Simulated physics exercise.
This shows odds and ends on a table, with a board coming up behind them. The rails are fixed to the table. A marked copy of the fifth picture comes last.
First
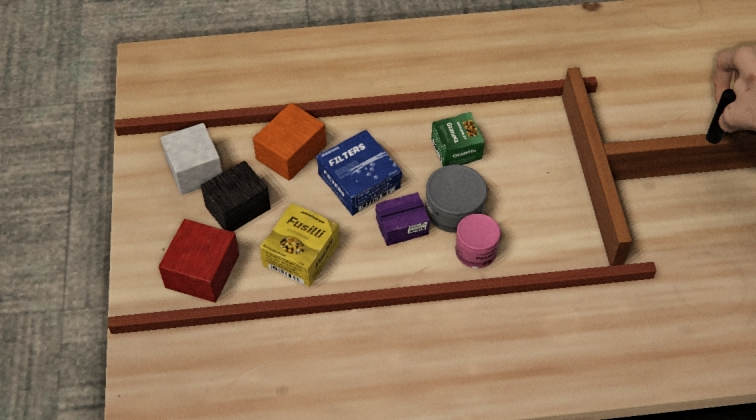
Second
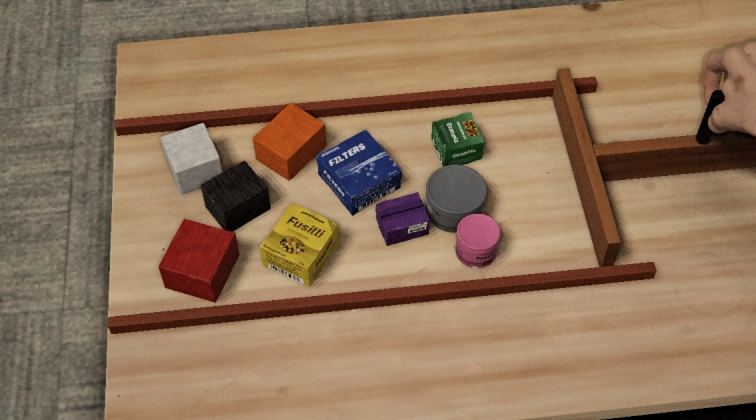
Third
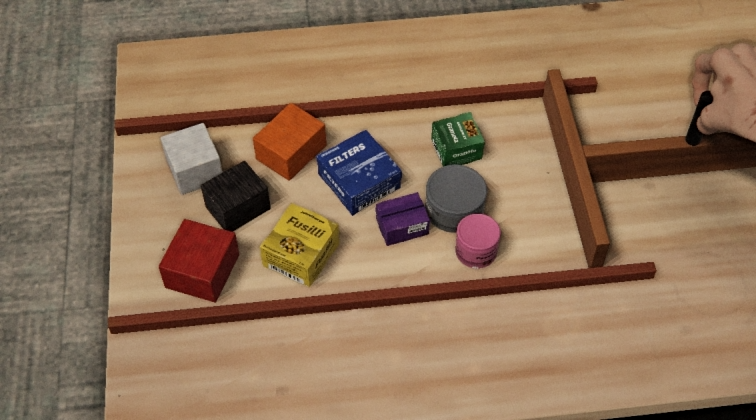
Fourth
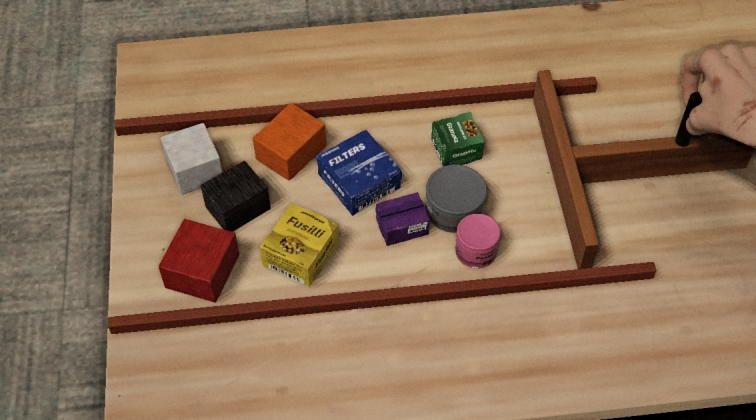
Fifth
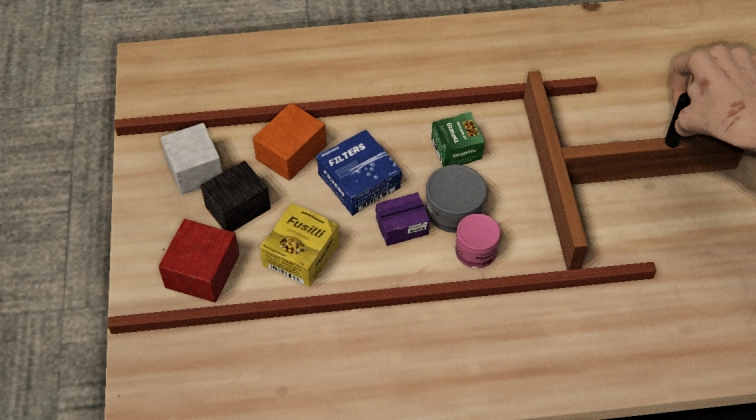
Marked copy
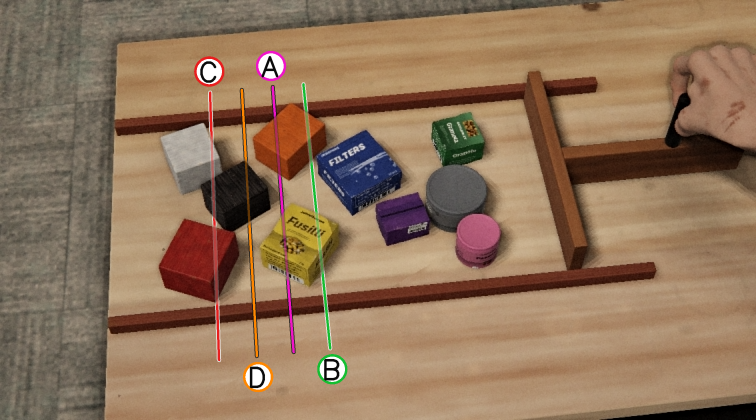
At the start, assorted coloured blocks, small boxes and round containers sit between two reddish-brown rails on a wooden table, with a wooden board on a handle to their right. A hand then slides the board slowly leftward a short way, narrowing the gap, while the objects stay still and untouched.
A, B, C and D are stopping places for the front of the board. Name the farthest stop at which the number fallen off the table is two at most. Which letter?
Line D.
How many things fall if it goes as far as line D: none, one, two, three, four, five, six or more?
In all, one.
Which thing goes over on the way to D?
The red block goes over.
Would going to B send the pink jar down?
No.
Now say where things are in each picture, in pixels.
The first frame shows orange block (290, 142); pink jar (478, 241); black block (236, 197).
The second frame shows board (588, 150); white block (193, 159).
The third frame shows board (577, 151); green packet (458, 141).
The fourth frame shows board (567, 152); purple box (402, 219).
The fifth frame shows board (556, 153); red block (200, 260); orange block (290, 142); pink jar (478, 241).
On the marked copy, A at (282, 208); B at (316, 205); C at (214, 215); D at (249, 211).
Taking D. A third of the way, board (447, 164); pink jar (429, 247); green packet (410, 144).
Two thirds of the way, board (335, 174); red block (144, 251); black block (204, 206).
When it is over, board (250, 182); red block over the edge; white block (121, 170); one fallen.
As for the rest, A is within the limit but short; B is within the limit but short; C drops four.
